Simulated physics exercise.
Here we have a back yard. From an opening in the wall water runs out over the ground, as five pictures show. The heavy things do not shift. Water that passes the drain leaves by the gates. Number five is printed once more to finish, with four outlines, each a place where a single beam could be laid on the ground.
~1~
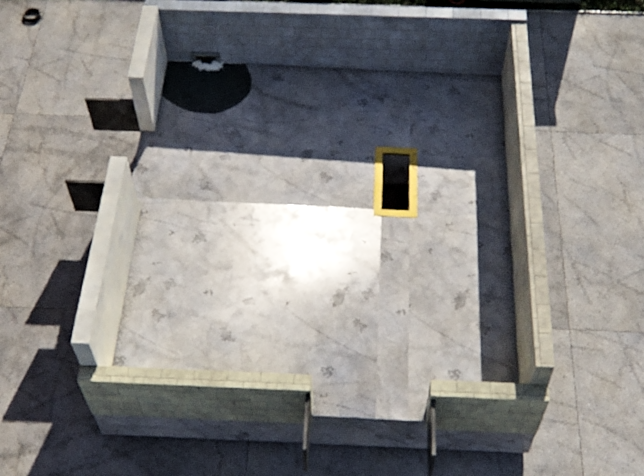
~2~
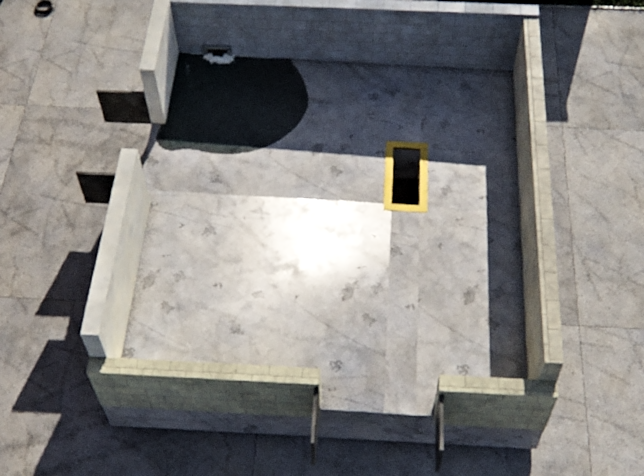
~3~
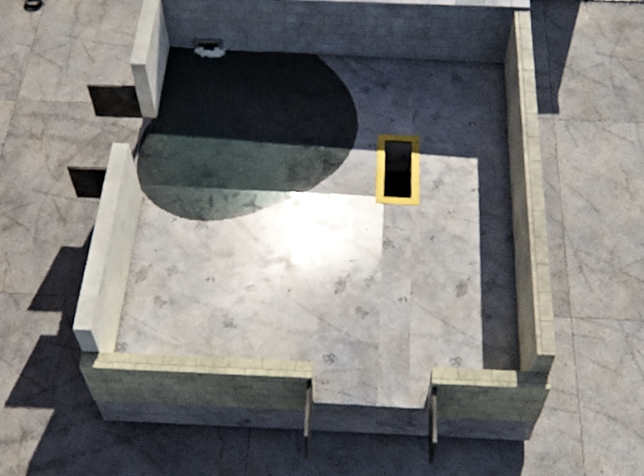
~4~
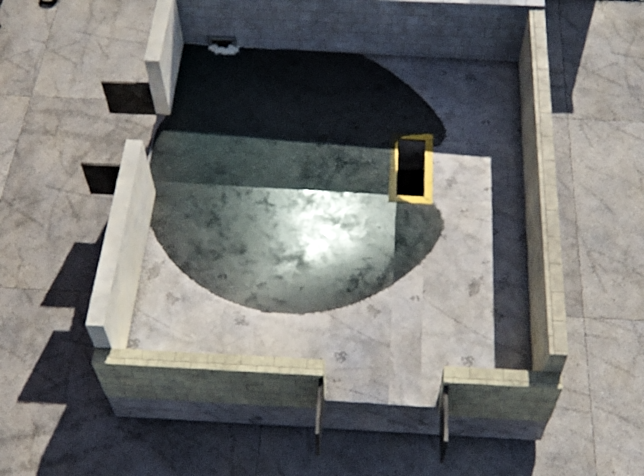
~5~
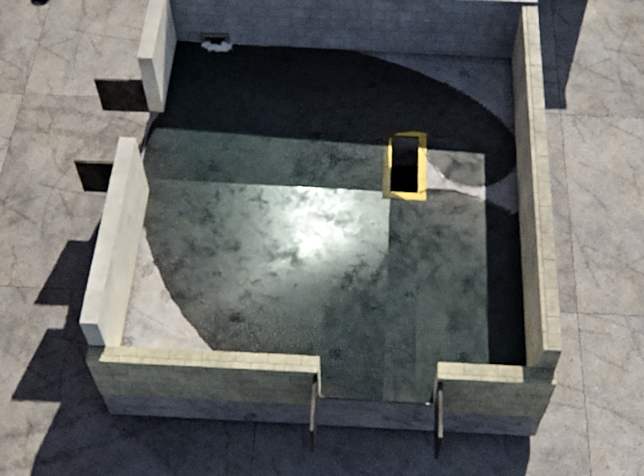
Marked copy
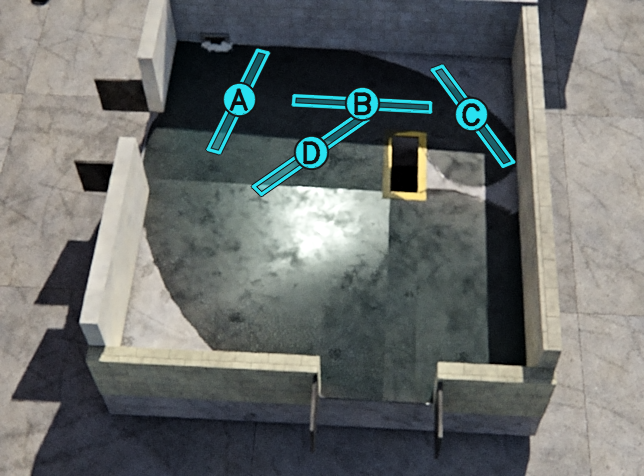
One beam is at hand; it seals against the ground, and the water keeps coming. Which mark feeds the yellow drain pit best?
Take C.
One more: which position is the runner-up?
Here it is position B.
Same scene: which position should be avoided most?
That is position A.
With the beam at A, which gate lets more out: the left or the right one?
The right one.
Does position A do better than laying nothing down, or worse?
It is worse.
In cyan, A from (213, 151) to (262, 51); B from (293, 100) to (430, 107); C from (437, 68) to (508, 164); D from (257, 190) to (363, 116).
With A, about 8 % of the stream goes into the yellow drain pit, about 87 % out by the gates.
With B, about 21 % of the stream goes into the yellow drain pit, about 77 % out by the gates.
With C, about 27 % of the stream goes into the yellow drain pit, about 71 % out by the gates.
With D, about 14 % of the stream goes into the yellow drain pit, about 83 % out by the gates.
